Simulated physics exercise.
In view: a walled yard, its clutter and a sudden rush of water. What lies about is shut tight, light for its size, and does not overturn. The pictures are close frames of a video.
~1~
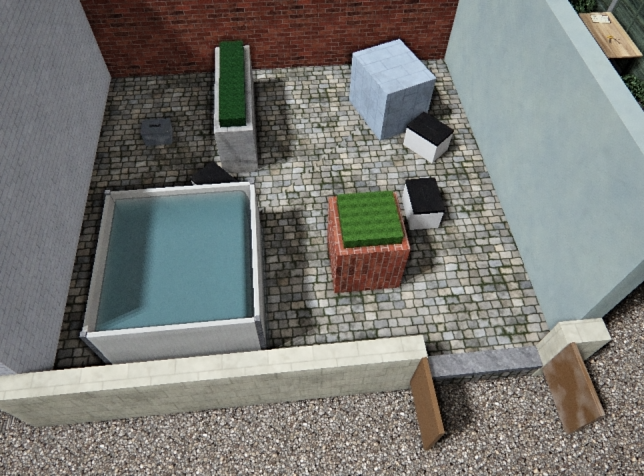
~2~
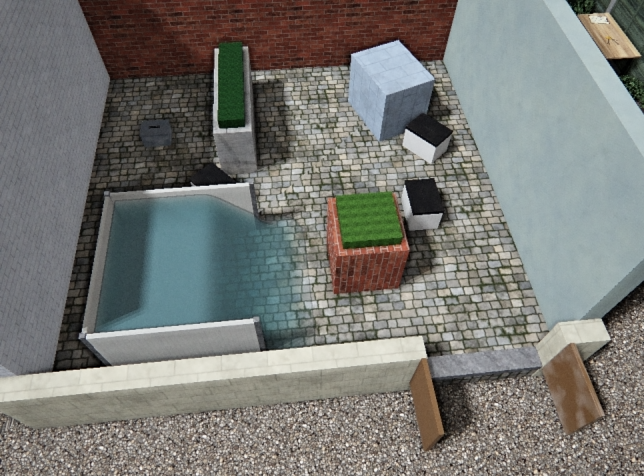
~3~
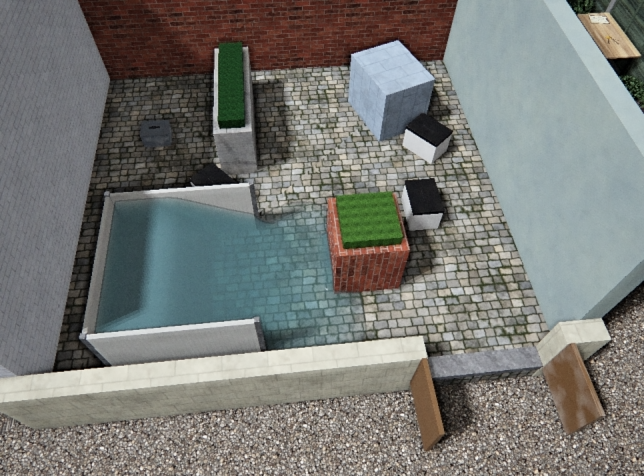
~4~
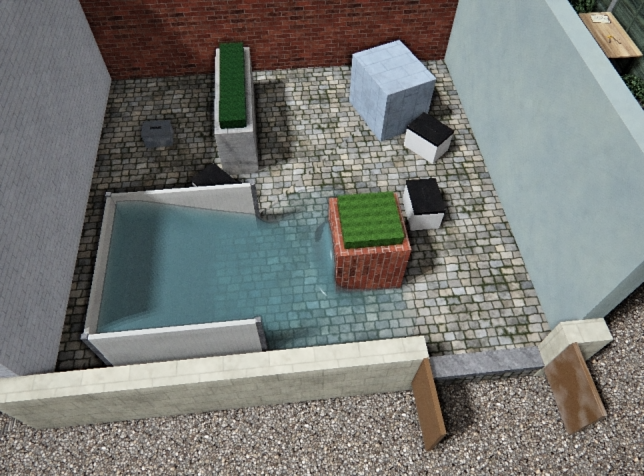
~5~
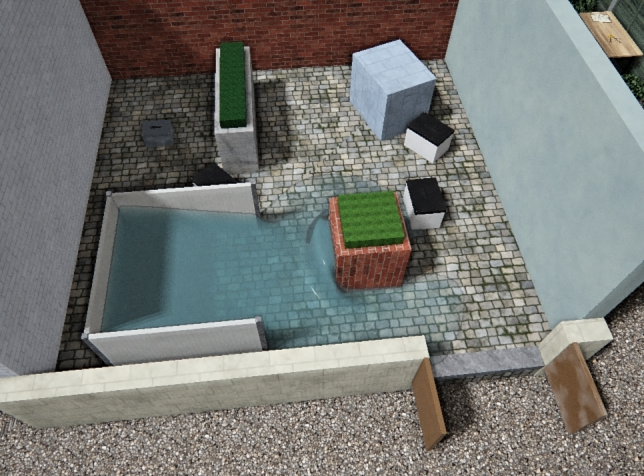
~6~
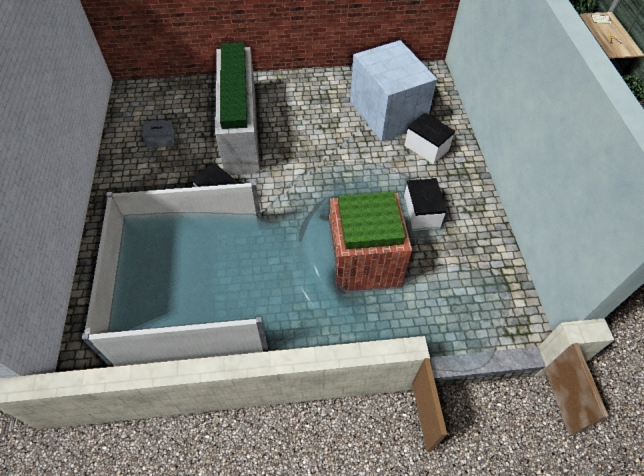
At first, water fills a white-walled tank at the left of a cobbled yard with planters and boxes. The tank's right side opens and the water spreads rightward across the cobbles, reaching the grass-topped brick planter and curving around it toward the front wall, while the planters and boxes stay put.
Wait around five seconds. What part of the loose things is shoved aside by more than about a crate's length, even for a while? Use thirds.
Share: From one to two thirds.
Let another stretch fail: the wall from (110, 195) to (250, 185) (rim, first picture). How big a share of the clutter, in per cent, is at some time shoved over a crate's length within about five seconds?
About 100 per cent.
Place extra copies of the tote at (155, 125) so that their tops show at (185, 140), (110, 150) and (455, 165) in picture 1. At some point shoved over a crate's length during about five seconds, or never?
In that order: Under that, not that far, moved that far.
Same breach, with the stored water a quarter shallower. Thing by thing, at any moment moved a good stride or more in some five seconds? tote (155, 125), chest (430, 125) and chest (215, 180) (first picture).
In turn: Short of that, pushed that far, never so far.
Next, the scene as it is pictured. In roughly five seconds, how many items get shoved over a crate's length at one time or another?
I count 2.
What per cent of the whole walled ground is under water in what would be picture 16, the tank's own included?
Close to 65 %.
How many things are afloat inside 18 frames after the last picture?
That makes 2.
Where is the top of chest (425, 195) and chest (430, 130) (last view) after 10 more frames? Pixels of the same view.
Around (467, 187) and (450, 83).
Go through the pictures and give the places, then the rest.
In the first frame, a chest at (425, 194) rests on the ground; a chest at (430, 127) rests on the ground; 0 of 5 have shifted.
In the second frame, a chest at (424, 195), on the bottom; a chest at (430, 128), on the bottom; 0 of 5 have shifted.
In the third frame, a chest at (424, 195), on the bottom; a chest at (430, 128), on the bottom; 0 of 5 have shifted.
In the fourth frame, a chest at (426, 195), on the bottom; a chest at (431, 128) rests on the ground; 0 of 5 have shifted.
In the fifth frame, a chest at (426, 195) rests on the ground; a chest at (431, 128) rests on the ground; 0 of 5 have shifted.
In the sixth frame, a chest at (427, 195) rests on the ground; a chest at (432, 128), on the bottom; 0 of 5 have shifted.
A moment on, 0 of 5 are well off their spots; 0 afloat.
Next, 2 of 5 are well off their spots; 1 afloat.
Later, 1 of 5 are well off their spots; 2 afloat.
In the end, 2 of 5 are well off their spots, and 2 have been at some point; 2 afloat.
